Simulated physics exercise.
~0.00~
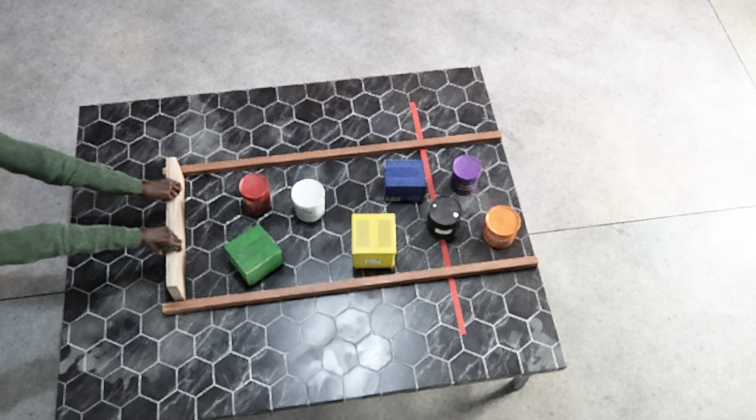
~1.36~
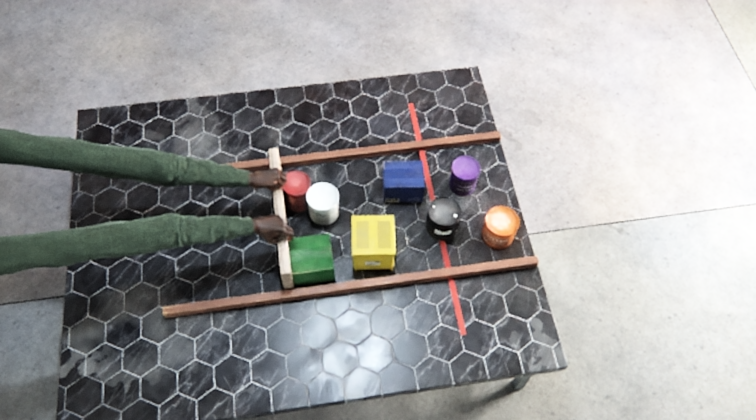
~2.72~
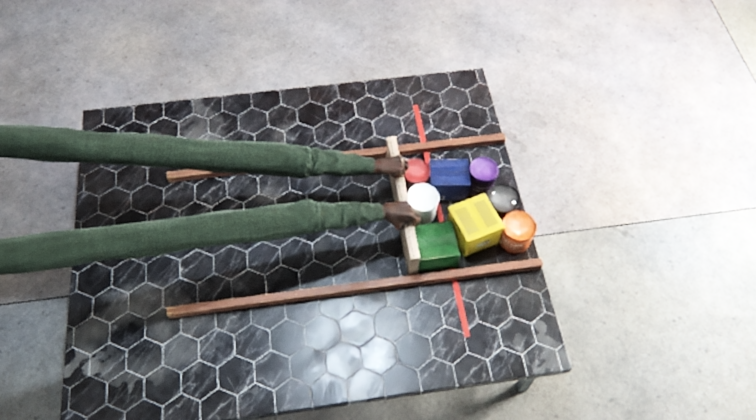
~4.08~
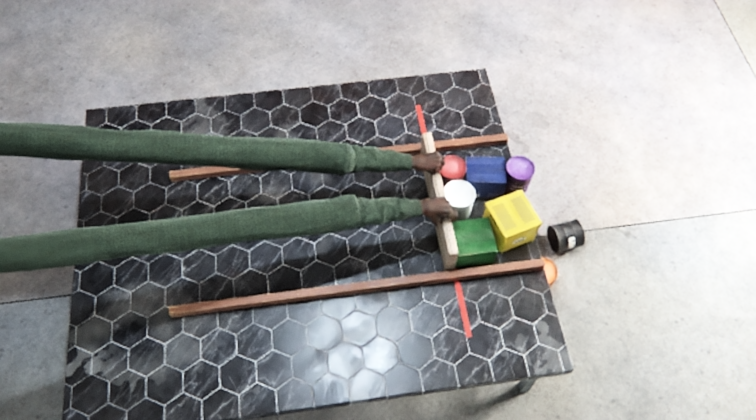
A wooden plank, gripped by two hands in green sleeves, starts at the left of a dark tabletop patterned with hexagons, between two wooden rails. It slides right and gathers the red pail, the white pail and the green box, while the other loads stay still. Pushed farther, the group presses into the yellow tote and blue box, crowding the purple pail, orange pail and black canister toward the edge. The plank reaches the red tape, and the black canister and orange pail go over the right end, while the rest remain bunched against the plank.
